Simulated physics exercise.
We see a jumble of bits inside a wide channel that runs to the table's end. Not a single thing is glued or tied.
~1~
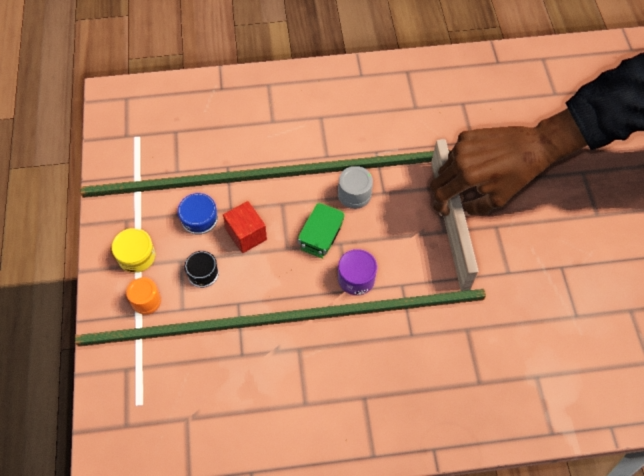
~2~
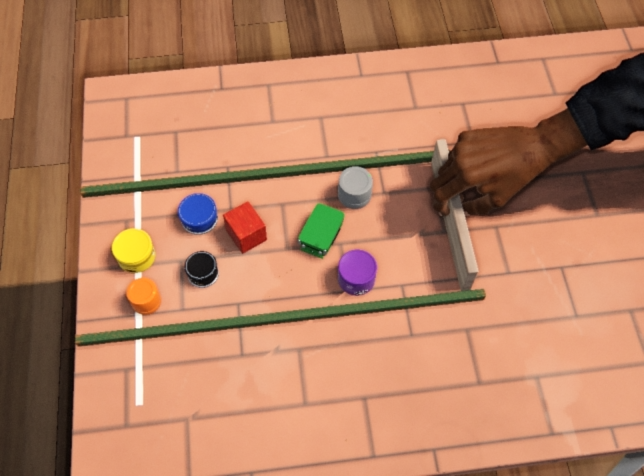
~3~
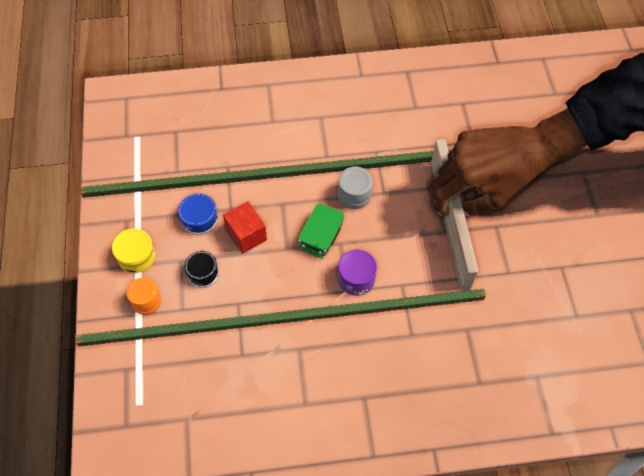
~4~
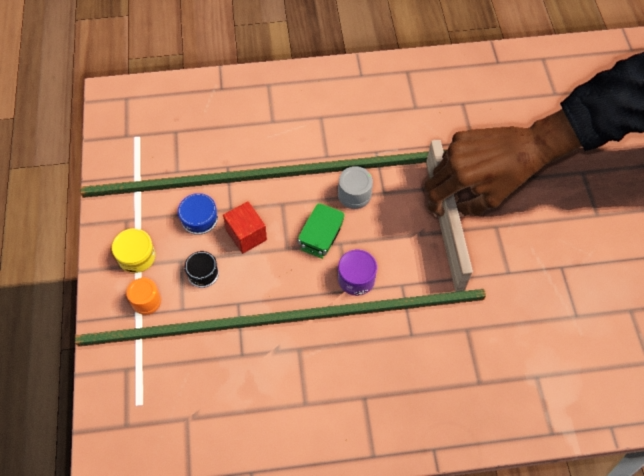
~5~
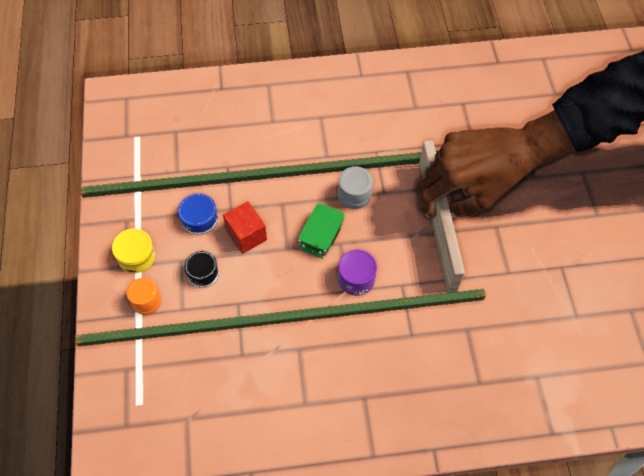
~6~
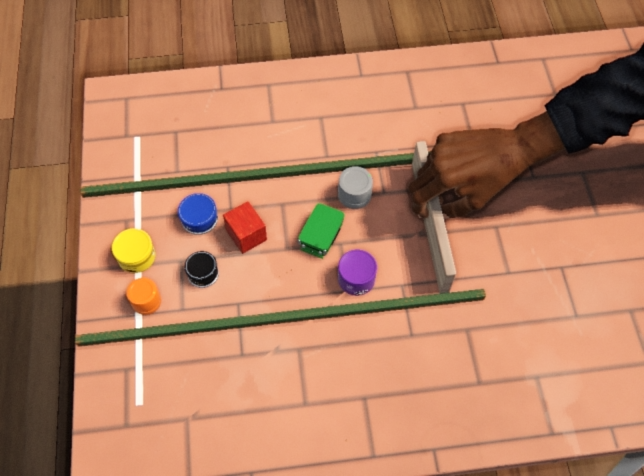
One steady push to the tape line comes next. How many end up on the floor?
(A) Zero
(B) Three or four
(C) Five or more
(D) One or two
Answer: D.
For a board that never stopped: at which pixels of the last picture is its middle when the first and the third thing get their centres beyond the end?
First roughly (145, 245), later roughly (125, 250).
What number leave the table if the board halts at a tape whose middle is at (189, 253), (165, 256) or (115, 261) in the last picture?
The three tries give 0, 0 and 5.
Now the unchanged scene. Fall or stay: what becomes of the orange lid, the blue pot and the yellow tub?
I reckon the orange lid is still there, the blue pot is still there and the yellow tub takes a fall.
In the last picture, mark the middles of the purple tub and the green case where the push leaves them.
They come to rest around (117, 302) and (122, 265).
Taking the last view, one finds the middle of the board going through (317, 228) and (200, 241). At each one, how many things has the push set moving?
The first number is 3, the next one 8.
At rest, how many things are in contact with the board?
The count in contact is 3.
Soon after, none off yet; yellow tub at rest near (134, 251); orange lid at rest near (144, 297); blue pot at rest near (198, 214).
At rest, the number that fall off is one or two; fallen, yellow tub.
